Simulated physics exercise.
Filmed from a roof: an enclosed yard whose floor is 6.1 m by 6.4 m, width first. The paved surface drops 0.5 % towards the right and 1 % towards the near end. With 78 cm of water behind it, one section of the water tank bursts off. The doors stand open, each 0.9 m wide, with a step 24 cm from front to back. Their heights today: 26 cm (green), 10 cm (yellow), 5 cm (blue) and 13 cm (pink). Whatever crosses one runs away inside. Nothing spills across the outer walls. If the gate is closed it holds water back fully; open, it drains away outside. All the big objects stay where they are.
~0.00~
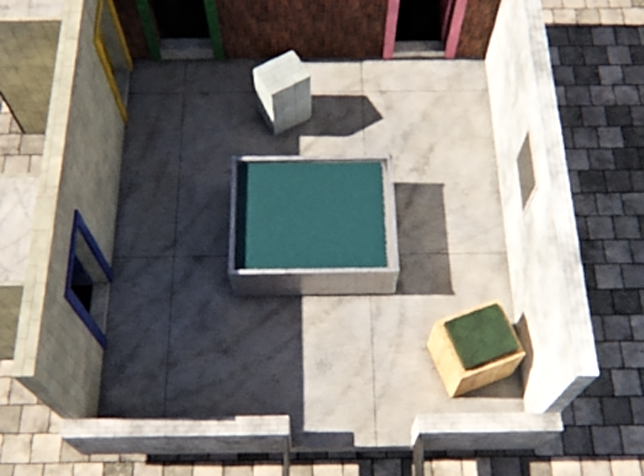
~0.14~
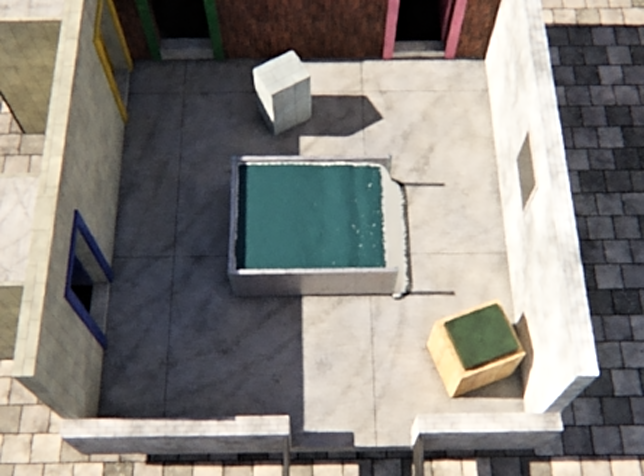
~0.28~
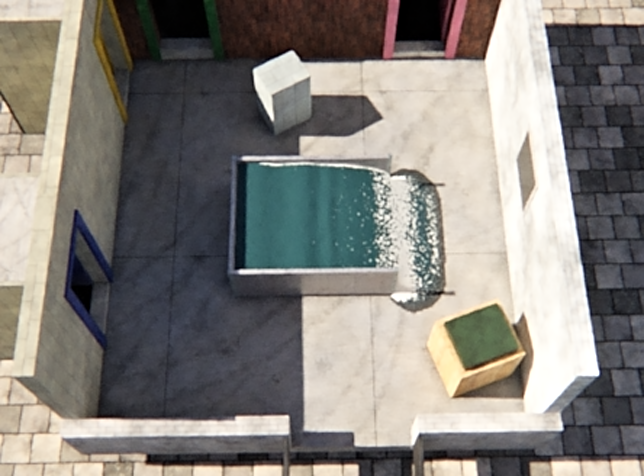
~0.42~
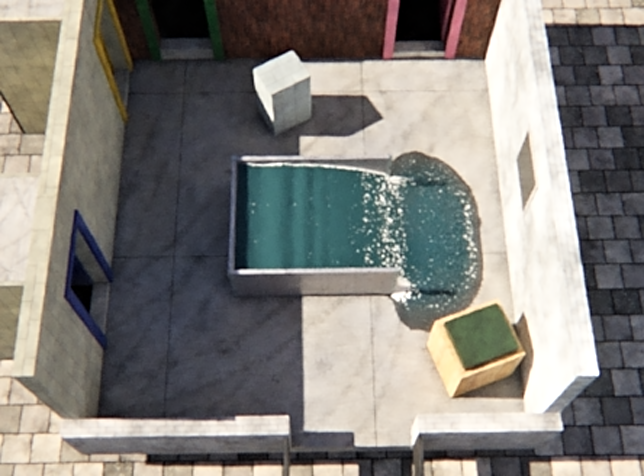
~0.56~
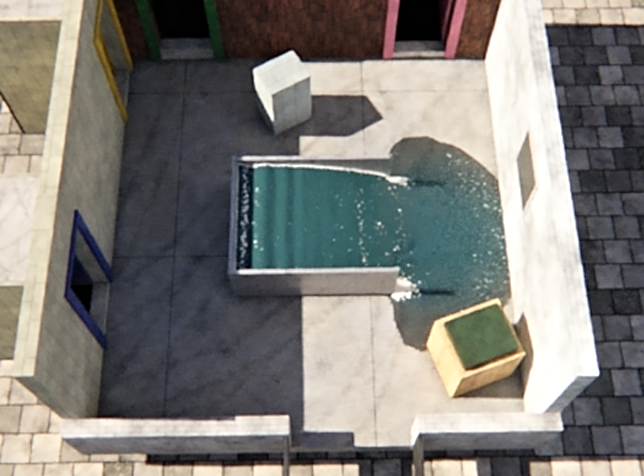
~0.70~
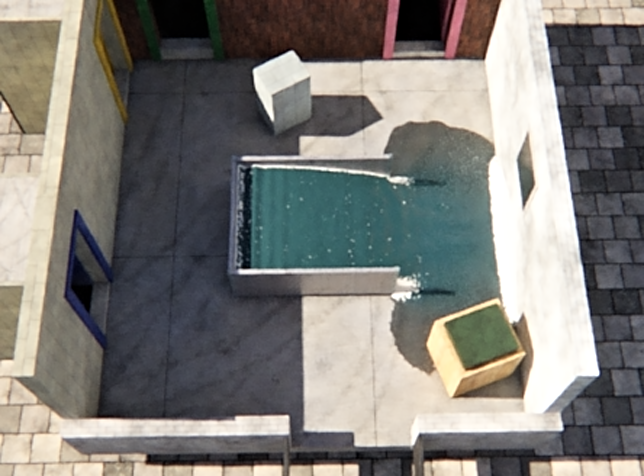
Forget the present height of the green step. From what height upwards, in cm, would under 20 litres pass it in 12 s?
About 6 cm.
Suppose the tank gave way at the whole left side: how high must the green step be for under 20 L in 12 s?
Then roughly 23 cm.
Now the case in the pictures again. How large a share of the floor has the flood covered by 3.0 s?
About 50 per cent.
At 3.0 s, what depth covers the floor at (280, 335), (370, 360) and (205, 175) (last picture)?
In that order: 2, 5 and 0 cm.
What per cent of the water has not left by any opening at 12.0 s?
About 80 per cent.
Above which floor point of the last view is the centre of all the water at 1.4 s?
Around (377, 239).
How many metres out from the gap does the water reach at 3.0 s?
About 4.0 m.
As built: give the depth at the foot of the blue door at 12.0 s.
About 6.5 cm.
After 1.4 s water covers 20 % of the floor, deepest (54 cm) near (497, 241); it has not reached the green door.
After 3.0 s water covers 50 % of the floor, deepest (37 cm) near (496, 342); it has not reached the green door.
After 12.0 s water covers 100 % of the floor, deepest (12 cm) near (99, 407); 8 cm at the green door, 0 litres in over its 26 cm step.
At the green door as built, the water arrived by 3.5 s and peaked near 10 cm at 9.8 s.
Run again over the same 12 s with other heights there, 24 litres in over 5.5 cm, 15 litres over 6.5 cm. The limit of 20 litres is kept from about 6 cm up.
